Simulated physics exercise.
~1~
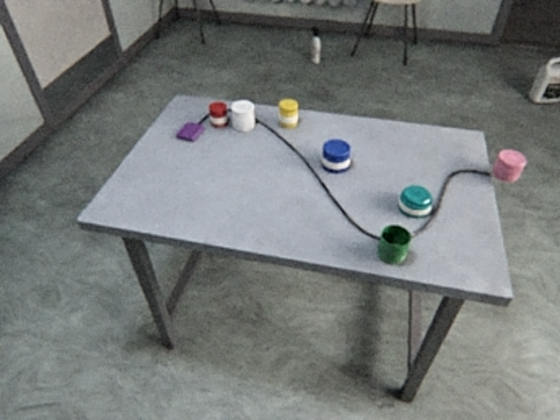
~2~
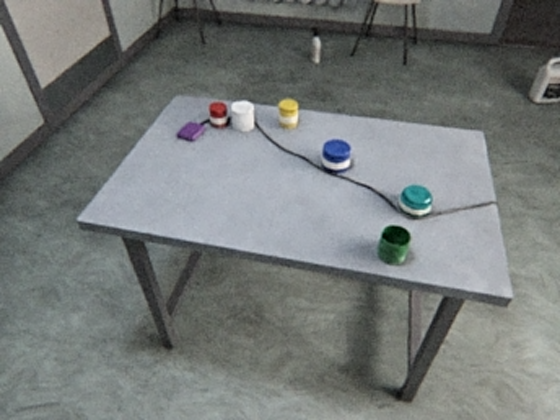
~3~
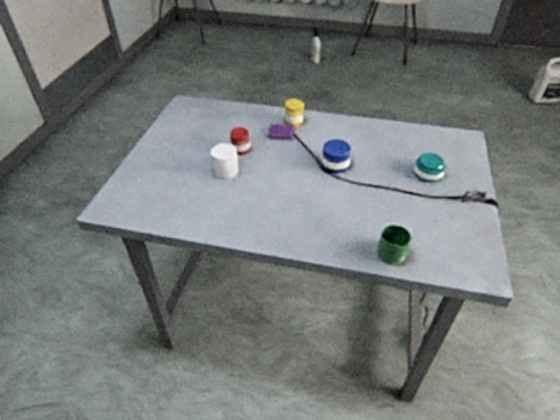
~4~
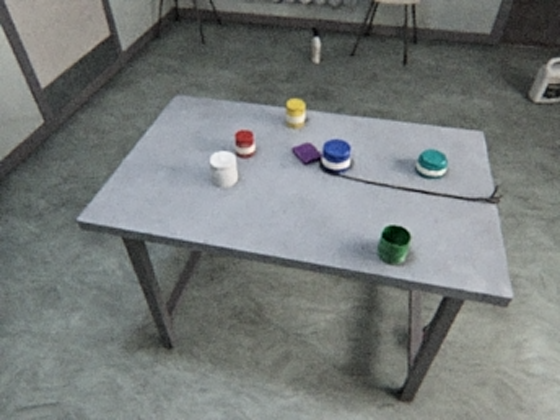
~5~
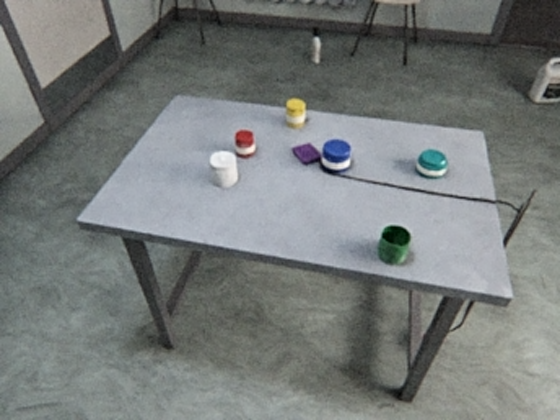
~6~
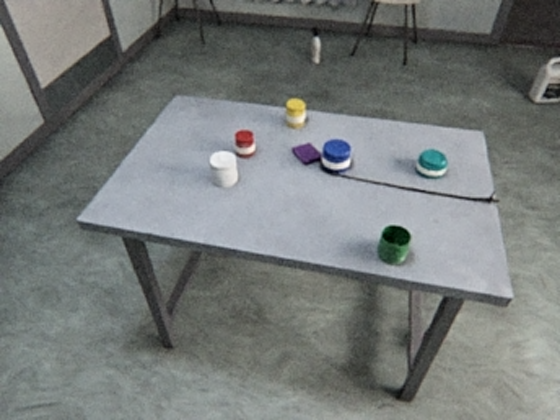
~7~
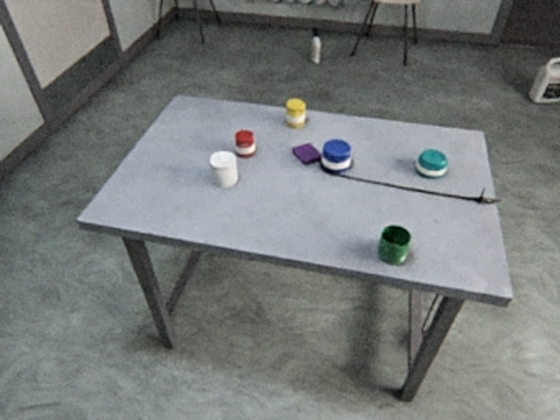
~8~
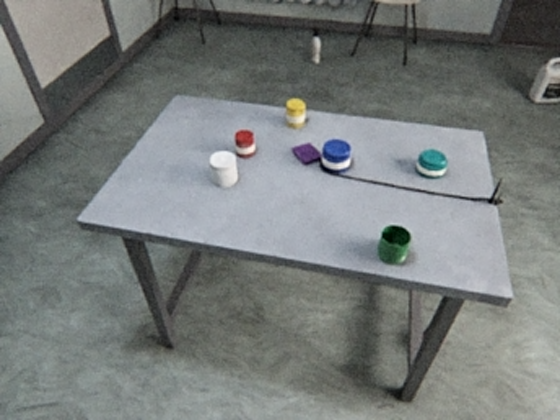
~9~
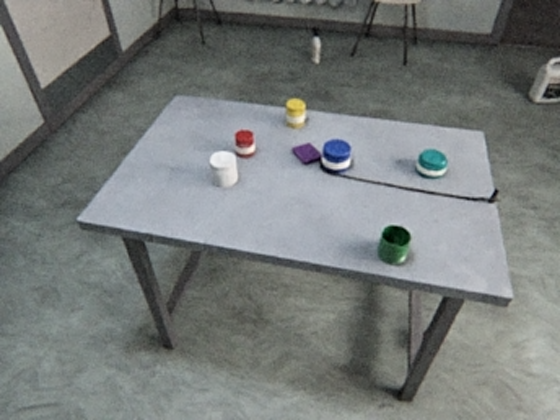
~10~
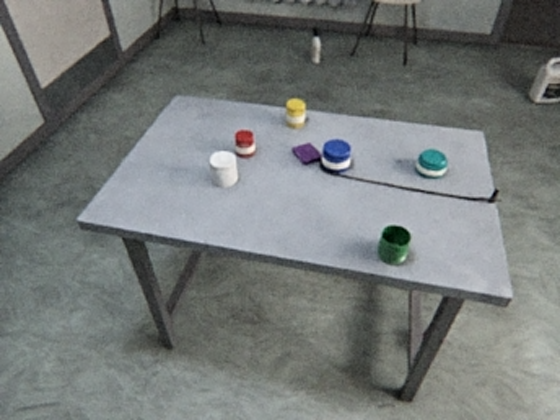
Pink speaker dropping off a table's right side, its cable dragging a purple phone and shifting jars before everything settles on top.
